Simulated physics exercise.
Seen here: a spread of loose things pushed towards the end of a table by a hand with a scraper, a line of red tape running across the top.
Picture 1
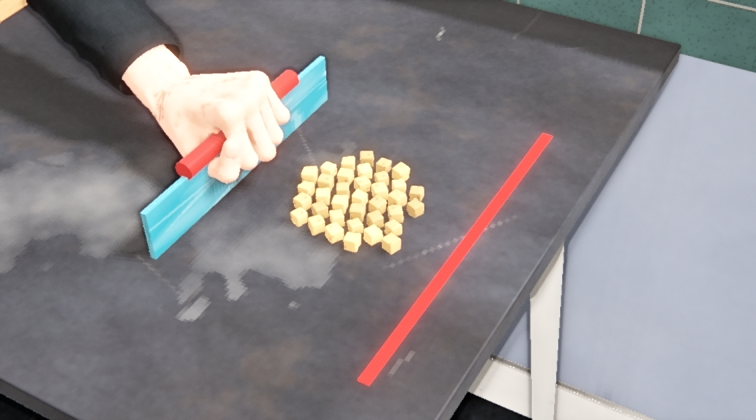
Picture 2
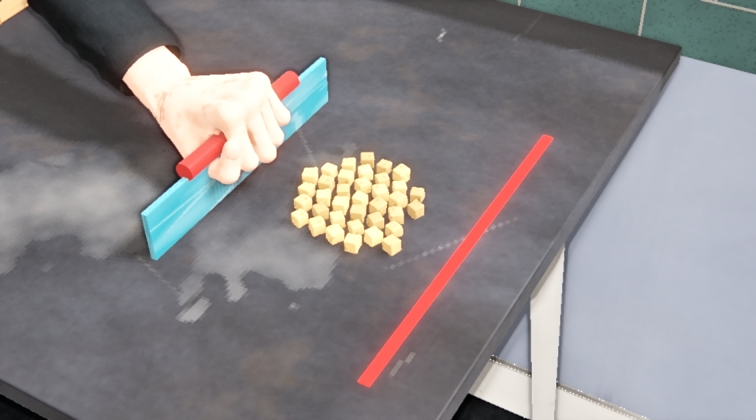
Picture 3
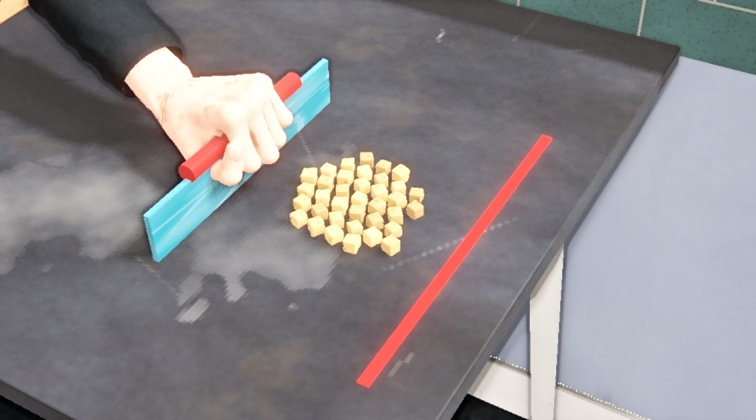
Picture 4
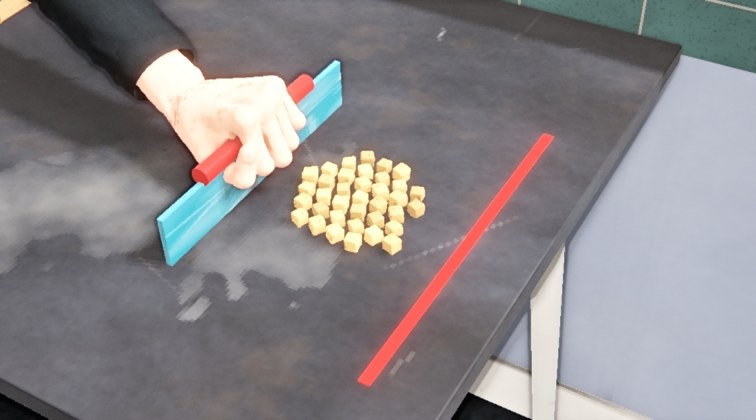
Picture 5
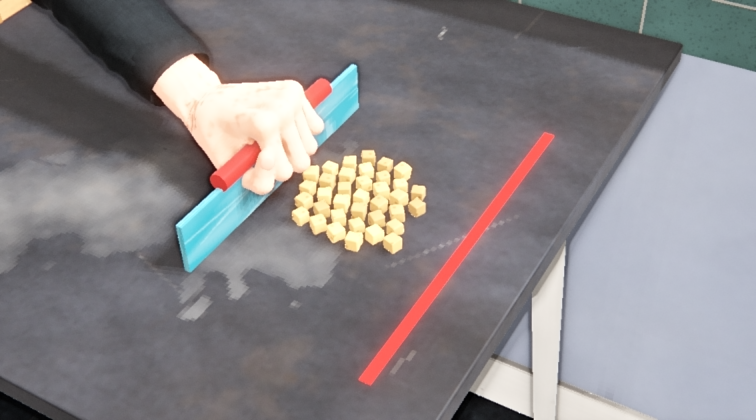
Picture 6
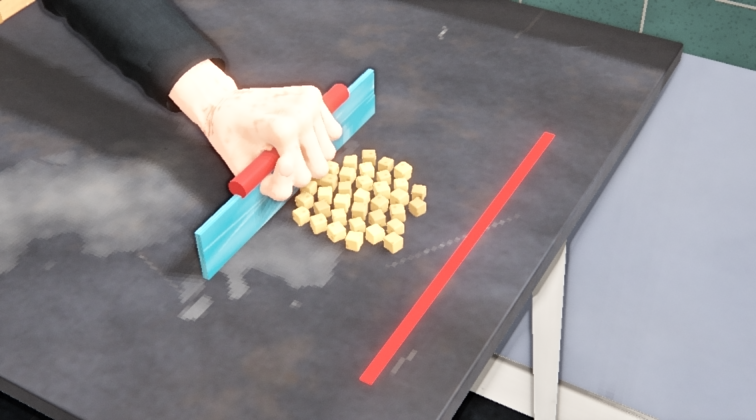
A hand in a dark sleeve grips the red handle of a wide blue scraper at the left of a dark, smudged tabletop, seen from above at an angle. A cluster of small pale wooden cubes sits mid-table, with red tape running diagonally near the right edge. The scraper rests briefly, then slides slowly right towards the cubes, which stay essentially still, as does the camera.
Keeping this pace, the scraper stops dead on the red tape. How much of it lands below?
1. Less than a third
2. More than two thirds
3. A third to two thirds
(1) Less than a third.
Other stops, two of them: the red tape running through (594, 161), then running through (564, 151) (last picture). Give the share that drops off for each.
Roughly 100 % and 50 %.
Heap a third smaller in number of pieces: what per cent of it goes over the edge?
Some 0 per cent of the pieces.
Shortly afterwards, scraper still moving, near (384, 174); heap all on the table, its front near (474, 231).
Next, scraper stopped at the red tape; heap near a quarter over the edge.
In the end, scraper stopped at the red tape; heap near a quarter over the edge.
